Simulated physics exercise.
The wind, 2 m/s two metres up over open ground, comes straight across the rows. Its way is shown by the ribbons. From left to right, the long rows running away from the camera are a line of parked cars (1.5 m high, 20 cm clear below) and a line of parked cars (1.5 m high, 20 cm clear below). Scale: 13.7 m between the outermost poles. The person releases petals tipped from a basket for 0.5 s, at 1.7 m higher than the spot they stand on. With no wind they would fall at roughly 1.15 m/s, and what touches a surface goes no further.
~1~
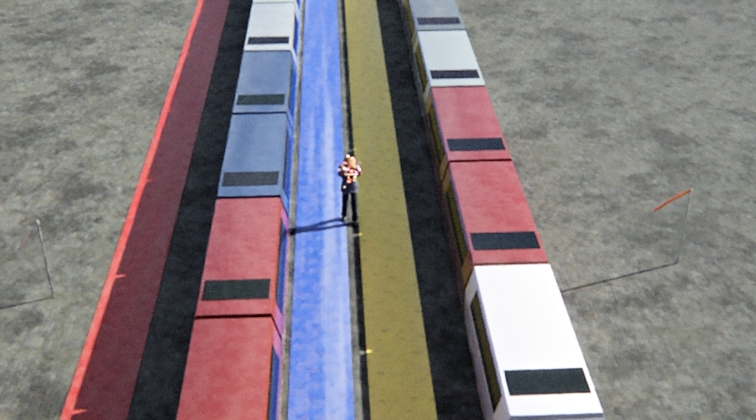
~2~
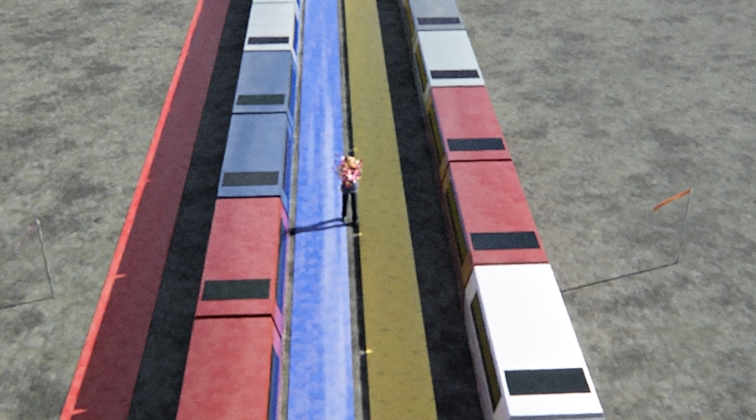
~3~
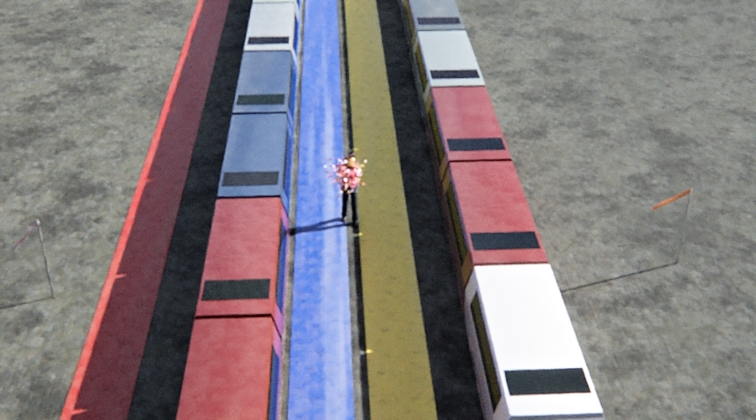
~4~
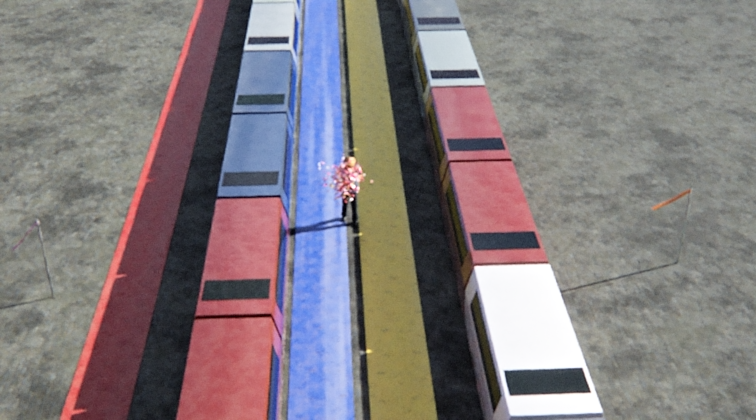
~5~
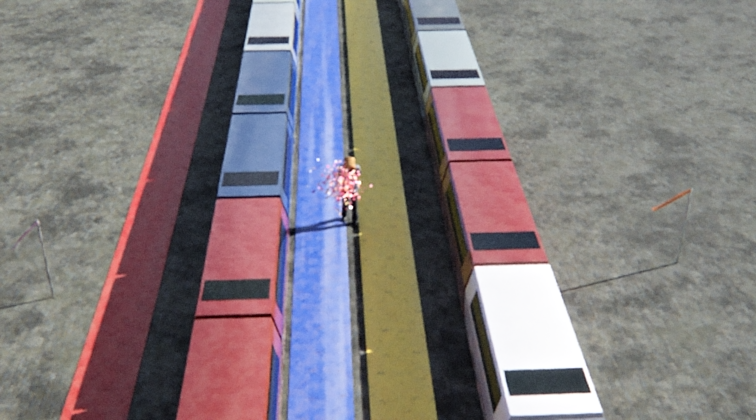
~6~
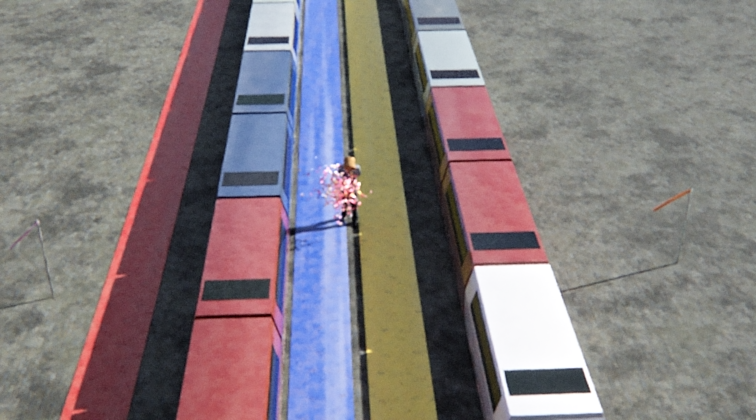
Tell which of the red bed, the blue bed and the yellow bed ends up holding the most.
The most ends up on the blue one.
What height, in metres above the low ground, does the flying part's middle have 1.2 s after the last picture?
0.2 m.
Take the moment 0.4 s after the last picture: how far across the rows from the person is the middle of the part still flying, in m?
The distance is close to 0.5 m.
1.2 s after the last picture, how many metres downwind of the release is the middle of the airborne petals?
It is around 0.5 m.
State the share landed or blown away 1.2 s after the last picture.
60 per cent.
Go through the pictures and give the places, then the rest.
In the first frame, the petals in the air span x = 340 to 360 around y = 170 and it comes from (349, 169).
In the second frame, the right ribbon ends at (653, 210), leaning 60 degrees to the left, the petals in the air span x = 340 to 360 around y = 170, the blue one passes (321, 271), the yellow one passes (388, 269) and the red one passes (135, 276).
In the third frame, the petals in the air span x = 335 to 360 around y = 175 and the top of the right line of parked cars crosses (485, 175).
In the fourth frame, the right ribbon ends at (653, 209), leaning 60 degrees to the left, the petals in the air span x = 330 to 360 around y = 180, the blue one passes (321, 213), the yellow one passes (382, 211) and the red one passes (152, 217).
In the fifth frame, the left ribbon ends at (13, 249), leaning 45 degrees to the left and the petals in the air span x = 325 to 360 around y = 185.
In the sixth frame, the right ribbon ends at (653, 210), leaning 55 degrees to the left, the petals in the air span x = 320 to 355 around y = 190 and the top of the left line of parked cars crosses (251, 181).
Then, 0.4 s after the last picture, 2 % is no longer flying here, and 1 % lies on the blue bed, 0 % on the yellow bed and 0 % on the red bed; the middle of what still flies is 0.8 m above the low ground, near (336, 205).
Then, 1.2 s after the last picture, 58 % is no longer flying here, and 42 % lies on the blue bed, 1 % on the yellow bed and 0 % on the red bed; the middle of what still flies is 0.3 m above the low ground, near (337, 223).
Then, 2.7 s after the last picture, 99 % is no longer flying here, and 69 % lies on the blue bed, 2 % on the yellow bed and 0 % on the red bed.
Then, 7.2 s after the last picture, 100 % is no longer flying here, and 69 % lies on the blue bed, 2 % on the yellow bed and 0 % on the red bed.
Then, 44.2 s after the last picture, 100 % is no longer flying here, and 69 % lies on the blue bed, 2 % on the yellow bed and 0 % on the red bed.
